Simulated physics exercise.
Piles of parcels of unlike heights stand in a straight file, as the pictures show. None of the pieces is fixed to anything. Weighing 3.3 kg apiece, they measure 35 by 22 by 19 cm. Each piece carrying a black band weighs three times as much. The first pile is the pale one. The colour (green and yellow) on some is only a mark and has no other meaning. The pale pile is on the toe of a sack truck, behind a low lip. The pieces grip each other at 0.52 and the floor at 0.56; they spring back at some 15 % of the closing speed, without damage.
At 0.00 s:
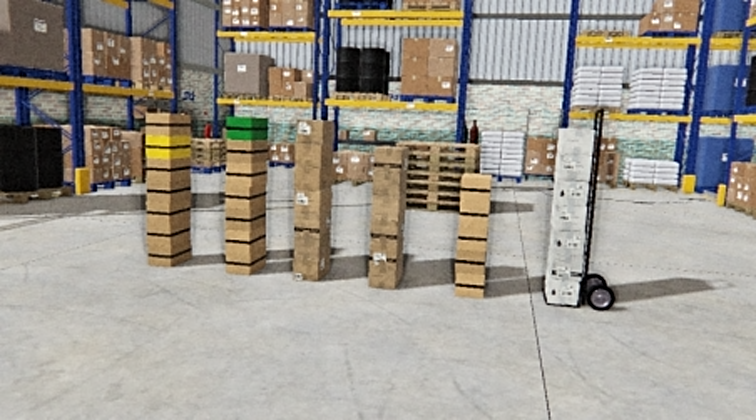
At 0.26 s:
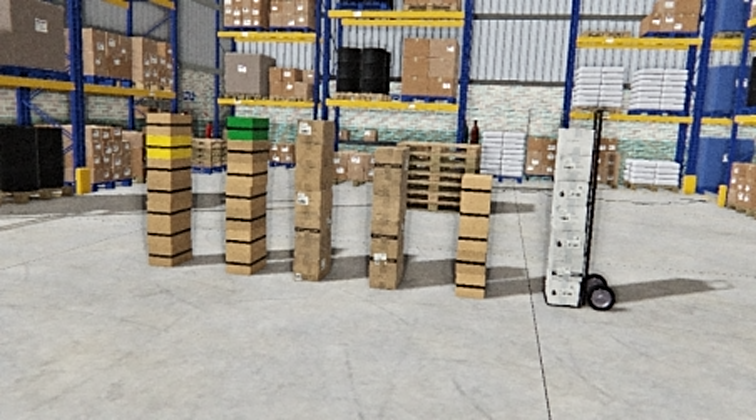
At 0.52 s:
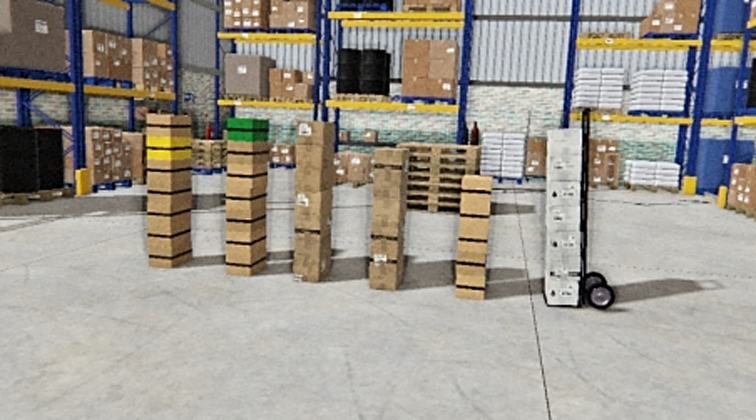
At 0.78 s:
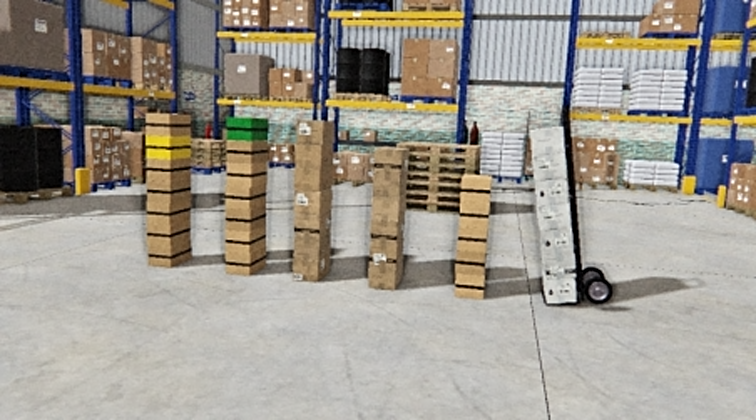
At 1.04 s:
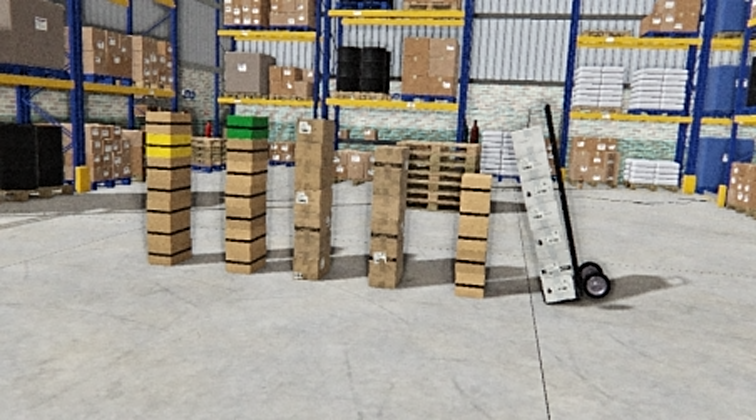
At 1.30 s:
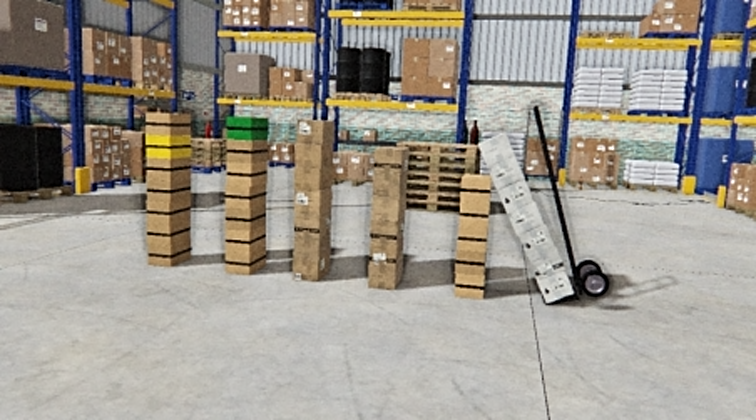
A tall pale stack of parcels on a black sack truck stands at the right end of a row in a warehouse, seen from the front by a still camera. To its left are five brown stacks of differing heights, two with a yellow and a green parcel near their tops, before blue-and-yellow racking. The truck and pale stack tilt leftward, the stack finally leaning further than the frame, while the others stay still.
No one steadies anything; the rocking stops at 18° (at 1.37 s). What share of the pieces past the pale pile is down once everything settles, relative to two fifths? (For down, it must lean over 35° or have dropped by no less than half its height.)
The count trails two fifths.
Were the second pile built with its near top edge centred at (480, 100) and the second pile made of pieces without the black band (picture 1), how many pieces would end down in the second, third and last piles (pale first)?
Down by pile: Second 8, third 6, last 7.
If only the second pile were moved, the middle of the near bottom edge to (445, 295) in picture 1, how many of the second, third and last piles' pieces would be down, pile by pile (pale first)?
You'd end with the second pile at 4, the third at 6 and the last at 7 down.
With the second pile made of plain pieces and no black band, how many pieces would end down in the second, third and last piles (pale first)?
In that case the second pile has 4 down, the third 5, the last 7.
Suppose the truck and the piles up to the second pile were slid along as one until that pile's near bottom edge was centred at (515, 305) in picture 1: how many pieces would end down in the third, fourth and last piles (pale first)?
Down per pile: Third 0; fourth 0; last 0.
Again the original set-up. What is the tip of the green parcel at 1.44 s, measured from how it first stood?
Close to 0° of tilt compared with the start.
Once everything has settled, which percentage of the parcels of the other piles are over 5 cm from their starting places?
0 percent.
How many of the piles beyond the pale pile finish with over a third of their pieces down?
Looks like 0 of them in total.
After 1.44 s, 1 of the pale pile down; none of the 32 other parcels down, 1 disturbed.
At rest (2.8 s), 1 of the pale pile down; none of the 32 other parcels down, 1 disturbed; green parcel unmoved; yellow parcel unmoved. That is 0 per cent. As the last picture would show them, middles, green parcel near (248, 128), yellow parcel near (169, 146).
